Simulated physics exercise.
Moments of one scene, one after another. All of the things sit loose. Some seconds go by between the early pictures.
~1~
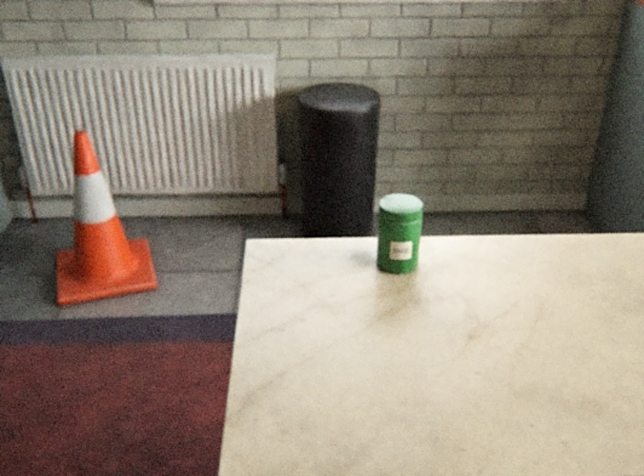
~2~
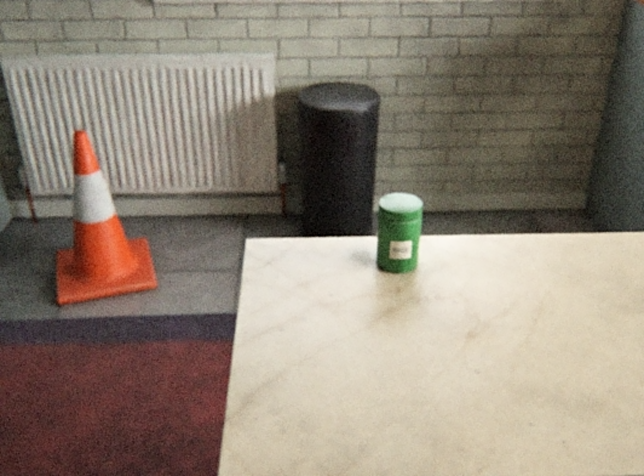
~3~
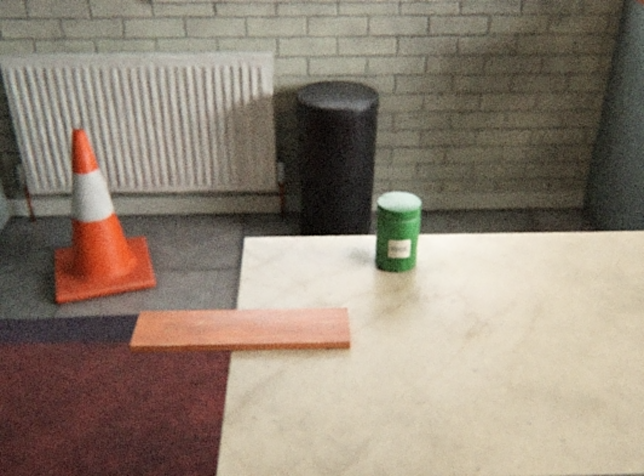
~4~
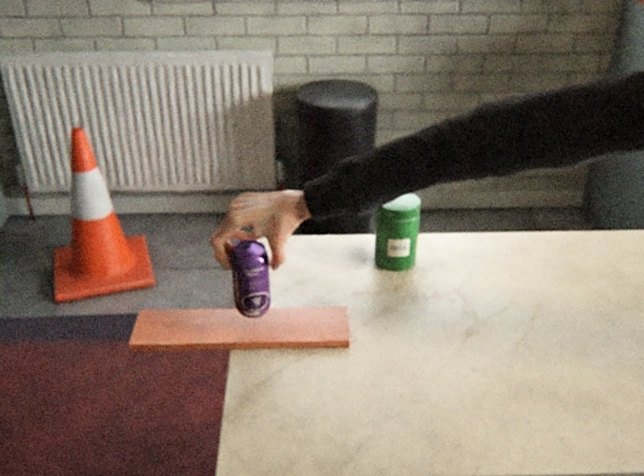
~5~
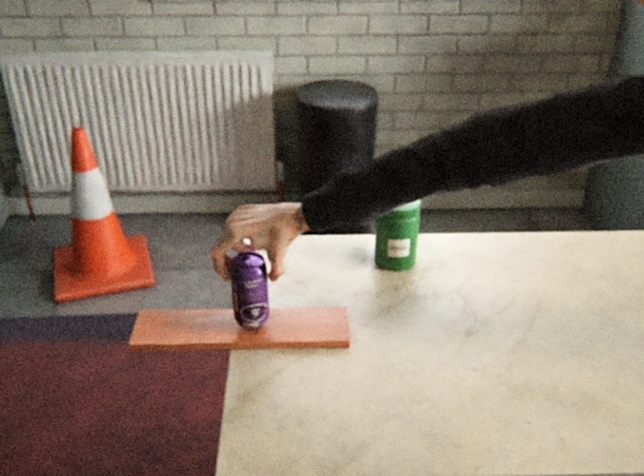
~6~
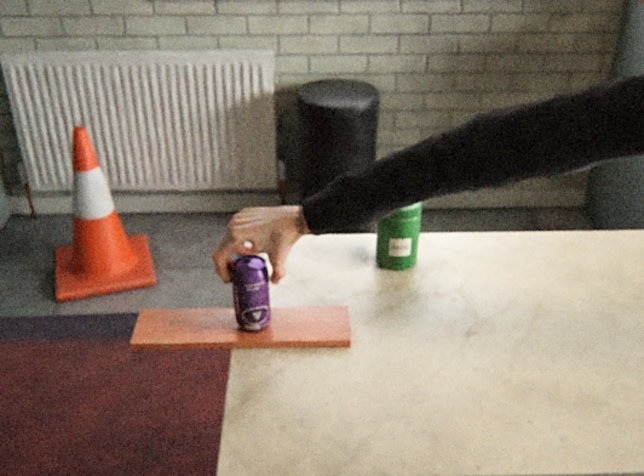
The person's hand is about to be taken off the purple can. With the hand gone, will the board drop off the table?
No.
Then, 0.20 s on from there, no change.
Then, 0.60 s on from there, purple can resting near (252, 294).
In the end, all 3 unmoved. At the end, from the last picture's camera, purple can near (252, 294). The board holds.
